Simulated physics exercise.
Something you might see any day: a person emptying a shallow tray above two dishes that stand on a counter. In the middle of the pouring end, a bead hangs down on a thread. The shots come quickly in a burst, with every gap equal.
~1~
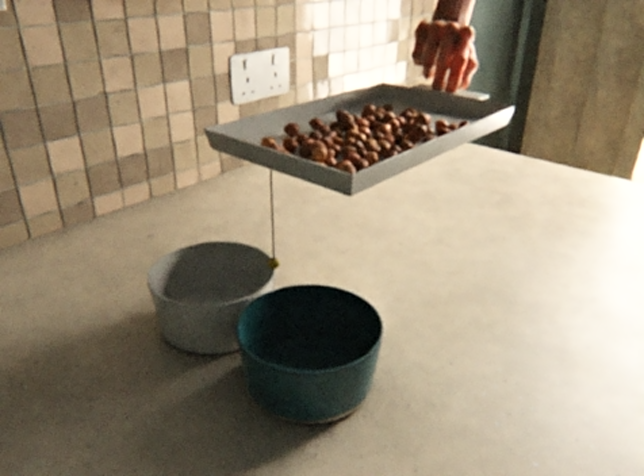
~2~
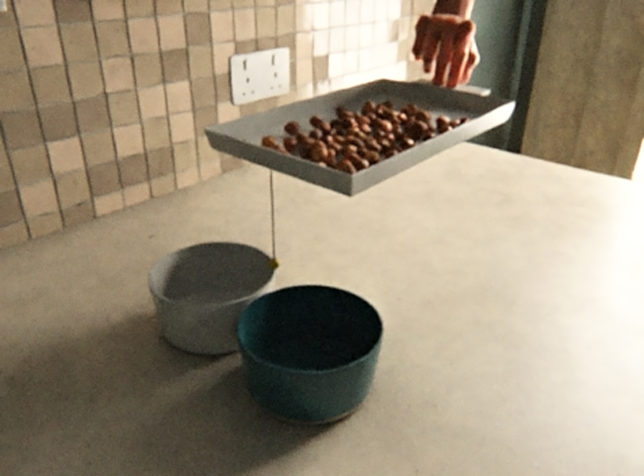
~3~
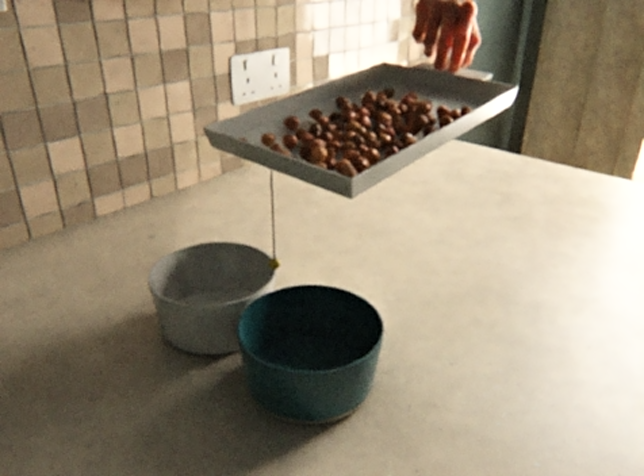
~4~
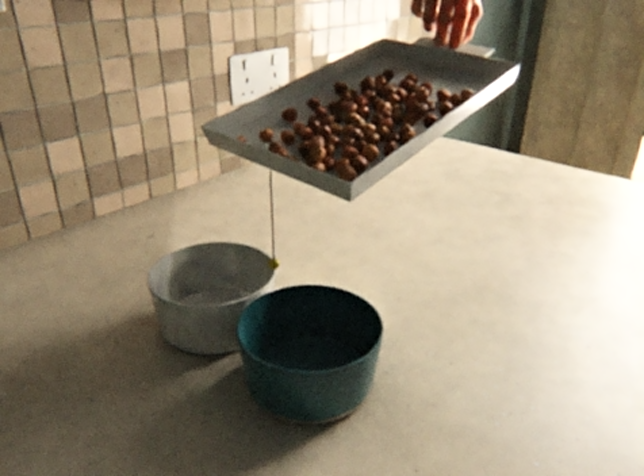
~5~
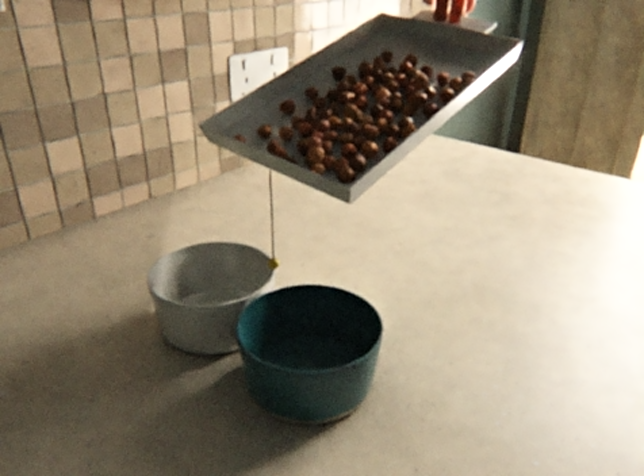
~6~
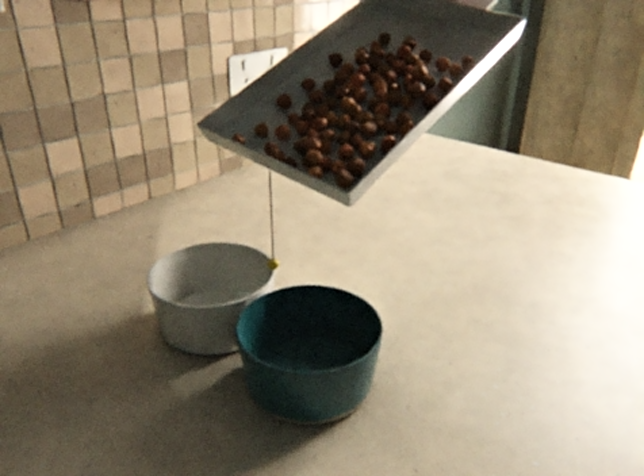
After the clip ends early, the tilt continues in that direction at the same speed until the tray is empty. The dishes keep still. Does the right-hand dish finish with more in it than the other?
Yes.
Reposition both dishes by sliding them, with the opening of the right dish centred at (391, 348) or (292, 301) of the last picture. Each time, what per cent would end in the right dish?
20% for the first placement, 60% for the second.
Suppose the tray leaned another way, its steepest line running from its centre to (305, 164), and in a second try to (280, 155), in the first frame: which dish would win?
The first tilt favours the dish to the right, the second the dish to the left.
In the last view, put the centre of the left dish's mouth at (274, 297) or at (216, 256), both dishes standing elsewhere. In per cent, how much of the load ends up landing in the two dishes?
First 70 %, then 50 %.
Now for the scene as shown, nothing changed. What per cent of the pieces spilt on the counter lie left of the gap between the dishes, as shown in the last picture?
Some 80 per cent.
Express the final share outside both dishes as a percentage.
Close to 20 percent, I reckon.
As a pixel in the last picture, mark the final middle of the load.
I'd put the middle somewhere around (291, 370).
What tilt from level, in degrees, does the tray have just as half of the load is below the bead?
Around 120° at that moment.
Shortly afterwards, tray tipped steeply; the whole lot on the tray.
Next, tray tipped past a quarter turn; the bulk on the tray; a little in the right dish; only a few outside both; a little in the air.
Some moments later, tray tipped past a quarter turn; near two thirds in the right dish; a little in the left dish; near a quarter outside both.
In the end, tray tipped past a quarter turn; near two thirds in the right dish; a little in the left dish; near a quarter outside both.
